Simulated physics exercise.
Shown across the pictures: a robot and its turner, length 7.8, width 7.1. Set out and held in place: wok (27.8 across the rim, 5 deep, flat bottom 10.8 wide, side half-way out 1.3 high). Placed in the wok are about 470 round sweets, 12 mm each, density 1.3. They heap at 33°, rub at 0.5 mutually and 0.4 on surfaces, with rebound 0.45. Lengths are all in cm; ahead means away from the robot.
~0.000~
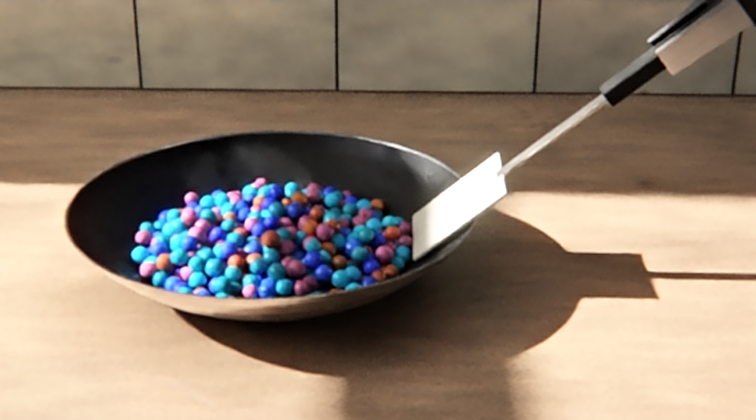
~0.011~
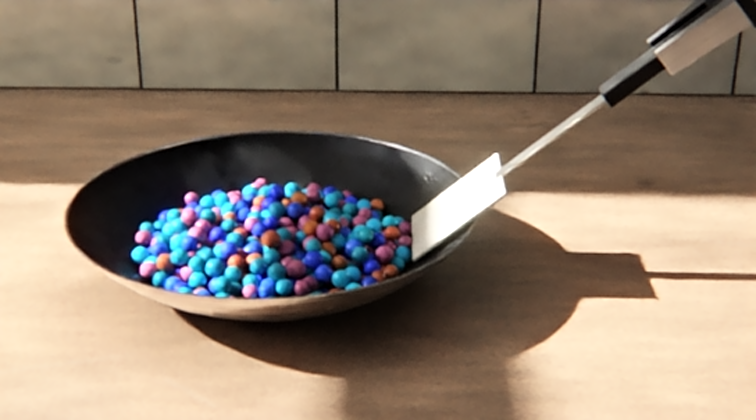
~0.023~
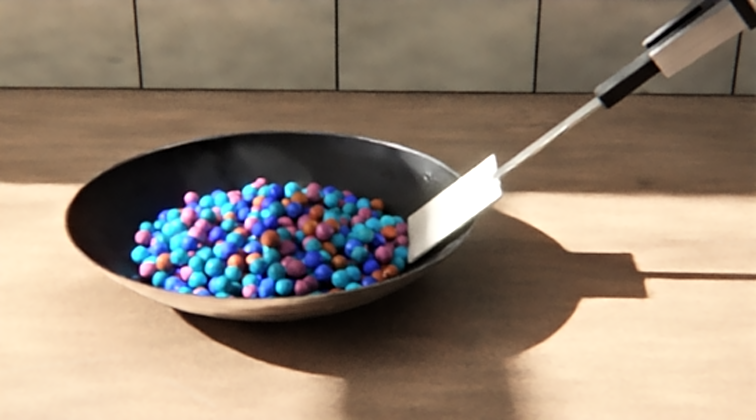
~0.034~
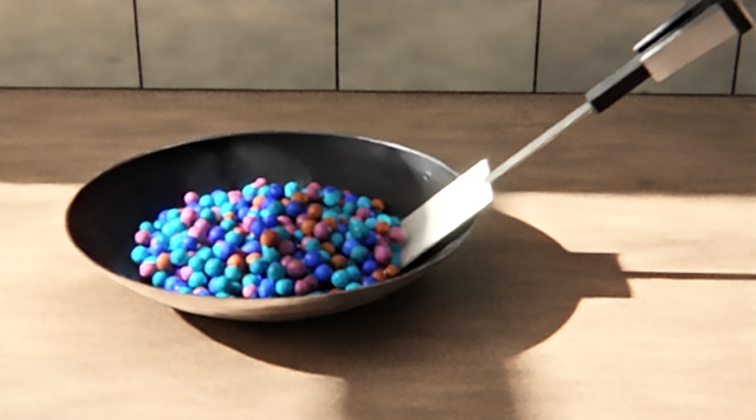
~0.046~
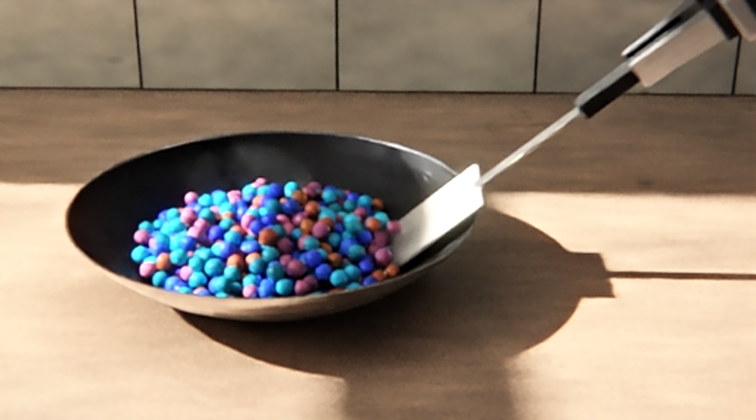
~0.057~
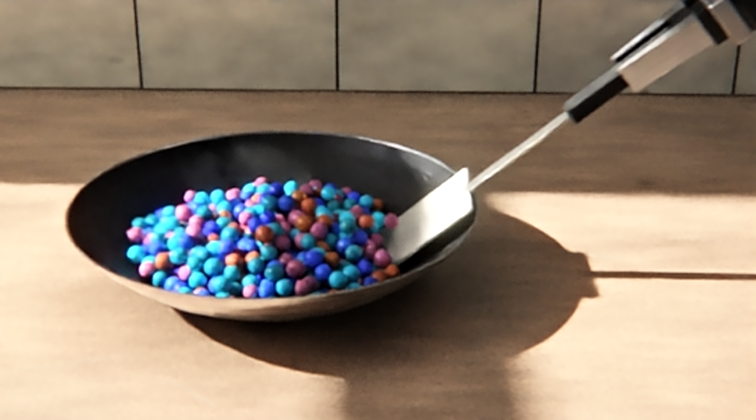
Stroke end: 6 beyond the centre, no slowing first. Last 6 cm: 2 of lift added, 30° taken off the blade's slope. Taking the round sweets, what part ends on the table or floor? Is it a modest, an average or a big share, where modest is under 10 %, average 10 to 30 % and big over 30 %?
Modest.
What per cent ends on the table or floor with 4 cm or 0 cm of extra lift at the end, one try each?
Result, in order: Approx. 0 % and 0 %.
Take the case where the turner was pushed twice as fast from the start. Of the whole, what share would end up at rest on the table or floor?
It would be near 10 per cent.
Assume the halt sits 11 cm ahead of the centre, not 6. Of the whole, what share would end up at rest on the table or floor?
Then the share is near 25 in a hundred.
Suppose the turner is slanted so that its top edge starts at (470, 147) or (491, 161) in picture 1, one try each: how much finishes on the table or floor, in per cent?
Close to 0 and 0 percent respectively.
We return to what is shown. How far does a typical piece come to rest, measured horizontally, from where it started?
It comes out at about 5 cm.
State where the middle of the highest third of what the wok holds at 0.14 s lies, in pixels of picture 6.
It is centred near (213, 225).
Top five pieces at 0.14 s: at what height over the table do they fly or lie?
Roughly 5 centimetres.
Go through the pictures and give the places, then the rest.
In the first picture, turner top edge at (503, 173), sloping 40°; upper third of the load around (275, 232), from x 140 to 405, top at y 185; 473 in the wok.
In the second picture, turner top edge at (502, 173), sloping 40°; upper third of the load around (275, 232), from x 140 to 405, top at y 185.
In the third picture, turner top edge at (498, 175), sloping 40°; upper third of the load around (277, 232), from x 140 to 400, top at y 185.
In the fourth picture, turner top edge at (490, 180), sloping 40°; upper third of the load around (277, 229), from x 140 to 395, top at y 185.
In the fifth picture, turner top edge at (479, 184), sloping 40°; upper third of the load around (276, 228), from x 140 to 395, top at y 185.
In the sixth picture, turner top edge at (469, 189), sloping 40°; upper third of the load around (274, 227), from x 135 to 390, top at y 185; 473 in the wok.
By 0.14 s, sloping 40°, highest piece 5 above the table; 473 in the wok.
By 0.21 s, sloping 28°, highest piece 6 above the table; 473 in the wok.
By 0.45 s, sloping 10°, highest piece 6 above the table; 470 in the wok, 3 on the table or floor.
By 1.50 s, sloping 10°, highest piece 6 above the table; 470 in the wok, 3 on the table or floor.
Final count, 470 in the wok, 3 on the table or floor. That is 1 % on the table or floor.
